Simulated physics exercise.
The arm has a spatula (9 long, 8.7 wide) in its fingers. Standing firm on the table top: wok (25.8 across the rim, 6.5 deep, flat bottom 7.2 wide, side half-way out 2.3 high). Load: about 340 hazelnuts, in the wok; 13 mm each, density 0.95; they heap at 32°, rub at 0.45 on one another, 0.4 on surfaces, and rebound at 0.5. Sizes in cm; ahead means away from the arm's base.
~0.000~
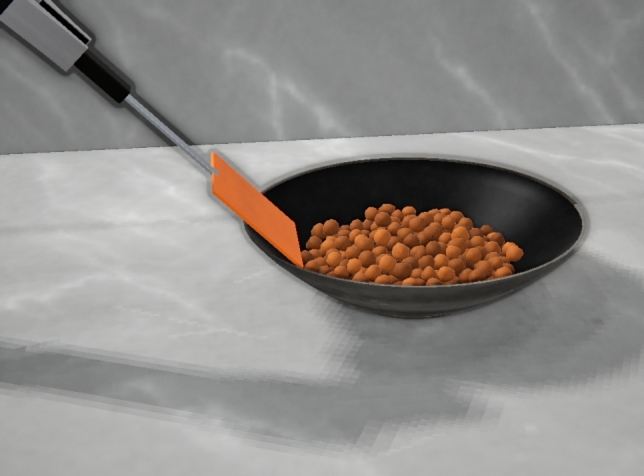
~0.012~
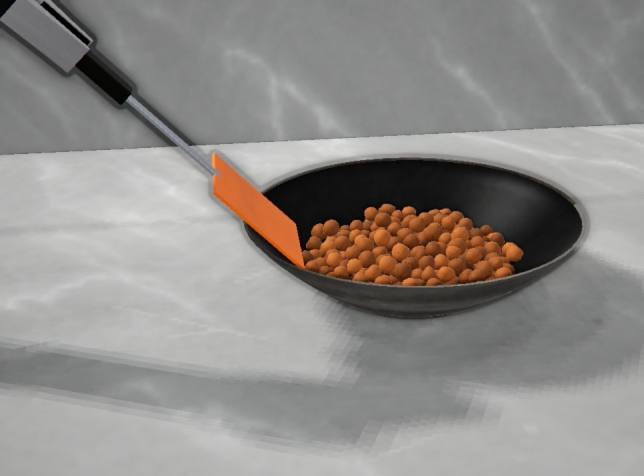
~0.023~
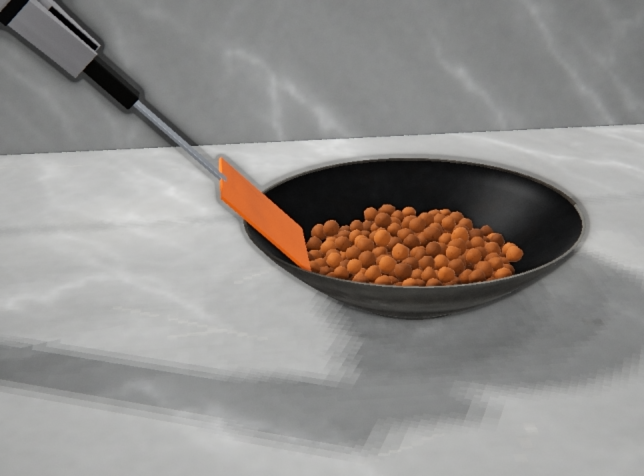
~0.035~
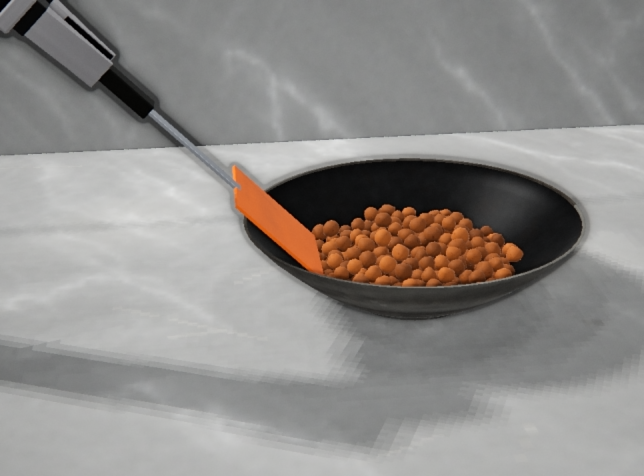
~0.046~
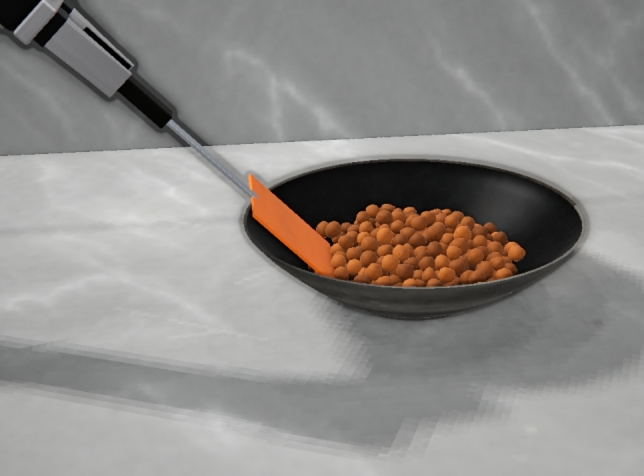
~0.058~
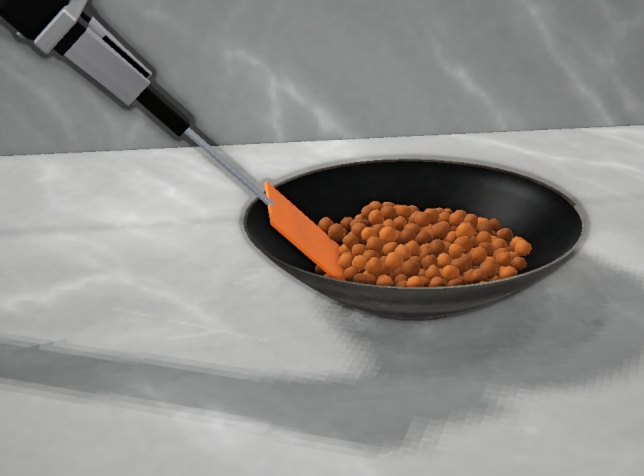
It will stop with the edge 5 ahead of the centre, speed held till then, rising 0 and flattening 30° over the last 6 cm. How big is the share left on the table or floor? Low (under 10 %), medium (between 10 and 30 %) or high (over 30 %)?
Answer: Medium; between 10 and 30 % of the hazelnuts finish on the table or floor.
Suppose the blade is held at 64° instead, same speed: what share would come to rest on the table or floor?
It would be near 20 per cent.
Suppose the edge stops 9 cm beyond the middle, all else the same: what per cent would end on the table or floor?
In that case some 50 per cent.
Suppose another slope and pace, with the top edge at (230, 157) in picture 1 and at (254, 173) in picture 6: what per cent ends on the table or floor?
Some 5 per cent.
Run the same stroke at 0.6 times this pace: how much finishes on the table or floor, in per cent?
Some 5 per cent.
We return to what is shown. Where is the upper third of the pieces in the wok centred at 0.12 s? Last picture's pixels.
At about (478, 228).
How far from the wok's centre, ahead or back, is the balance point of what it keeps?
About 4.5 cm ahead.
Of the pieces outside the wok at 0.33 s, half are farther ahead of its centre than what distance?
Some 16 cm.
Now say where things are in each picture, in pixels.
In the first frame, spatula top edge at (213, 171), sloping 46°; upper third of the load around (412, 244), from x 305 to 515, top at y 210; 341 in the wok.
In the second frame, spatula top edge at (214, 172), sloping 46°; upper third of the load around (412, 244), from x 305 to 515, top at y 210.
In the third frame, spatula top edge at (221, 177), sloping 46°; upper third of the load around (412, 245), from x 305 to 515, top at y 210.
In the fourth frame, spatula top edge at (235, 185), sloping 46°; upper third of the load around (412, 245), from x 310 to 515, top at y 210.
In the fifth frame, spatula top edge at (252, 194), sloping 46°; upper third of the load around (415, 242), from x 315 to 515, top at y 210.
In the sixth frame, spatula top edge at (268, 202), sloping 46°; upper third of the load around (424, 240), from x 325 to 520, top at y 210; 341 in the wok.
After 0.09 s, sloping 45°, highest piece 7 above the table; 341 in the wok.
After 0.12 s, sloping 35°, highest piece 8 above the table; 341 in the wok.
After 0.33 s, sloping 16°, highest piece 8 above the table; 291 in the wok, 42 on the table or floor, 8 on the blade or in flight.
After 1.38 s, sloping 16°, highest piece 7 above the table; 291 in the wok, 50 on the table or floor.
At rest, 291 in the wok, 50 on the table or floor. That is 15 % on the table or floor.
